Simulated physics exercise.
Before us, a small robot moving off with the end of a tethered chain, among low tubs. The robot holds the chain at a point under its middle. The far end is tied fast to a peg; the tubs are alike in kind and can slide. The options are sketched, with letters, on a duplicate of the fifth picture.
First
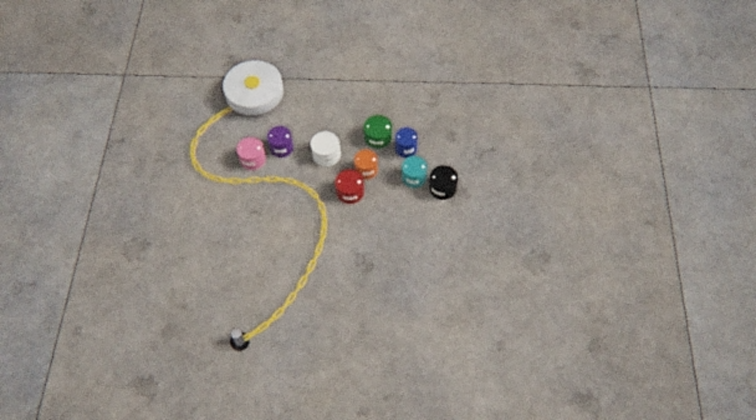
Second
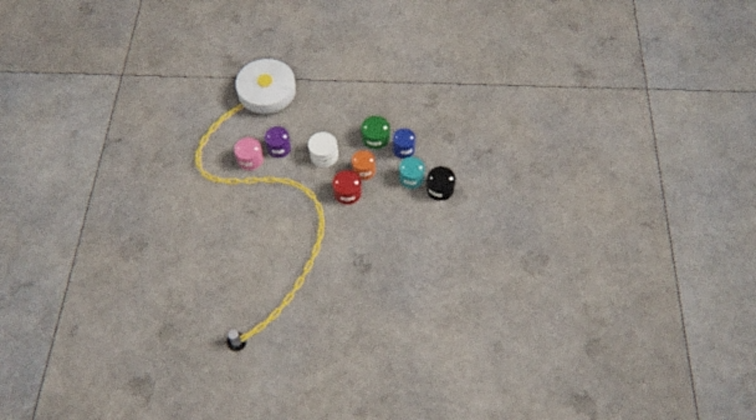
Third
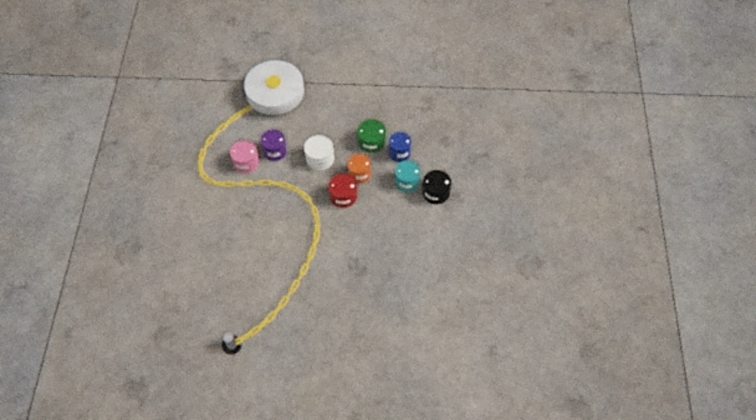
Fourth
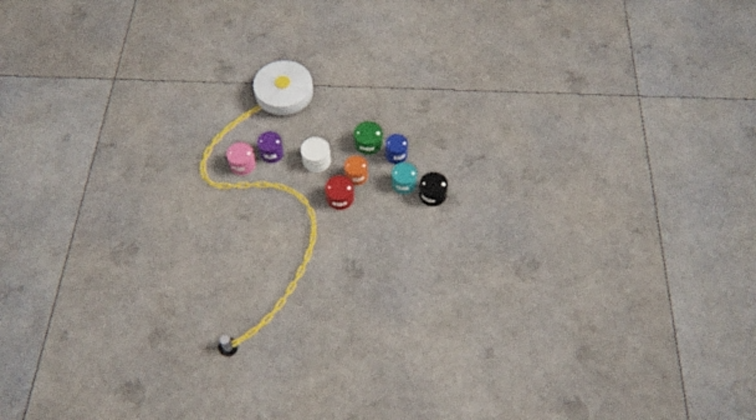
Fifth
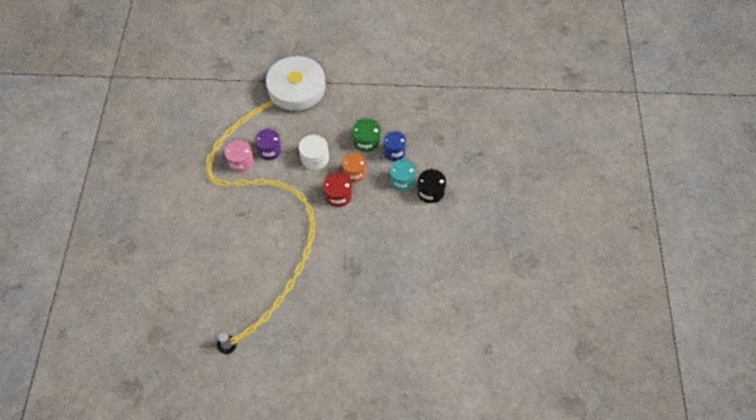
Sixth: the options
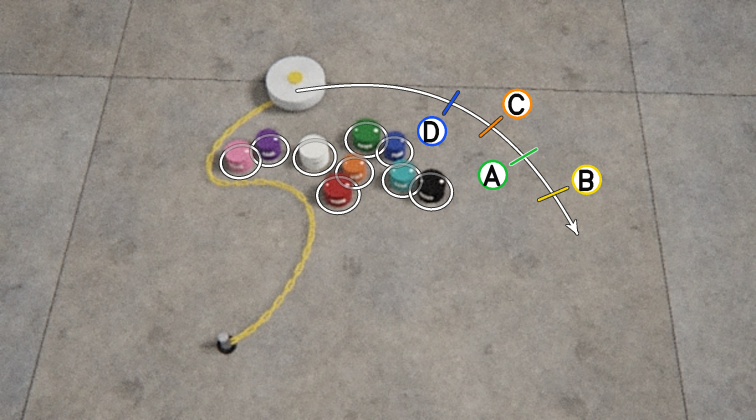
In the video, a round white device with a yellow centre slides slowly a short way to the right, drawing the upper end of a curved yellow chain with it, while the colourful tubs beside it stay in place.
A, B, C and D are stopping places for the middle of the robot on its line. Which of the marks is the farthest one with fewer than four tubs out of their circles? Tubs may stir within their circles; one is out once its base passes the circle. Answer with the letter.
It can go as far as C.
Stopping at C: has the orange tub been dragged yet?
By then, no.
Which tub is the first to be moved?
Pink.
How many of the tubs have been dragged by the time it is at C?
By then, two.
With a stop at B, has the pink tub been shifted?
Yes.
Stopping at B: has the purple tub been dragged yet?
Yes.
On the marked copy, A at (524, 157); B at (553, 194); C at (491, 127); D at (451, 103); the route from (297, 91) via (464, 109) to (577, 234).
Taking C. A third of the way, robot (368, 79).
Two thirds of the way, robot (438, 91); pink tub (246, 159).
When it is over, robot (492, 120); purple tub (292, 162); pink tub (281, 182); two over the rings.
As for the rest, A has four over the rings; B has eight over the rings; D is within the limit but short.
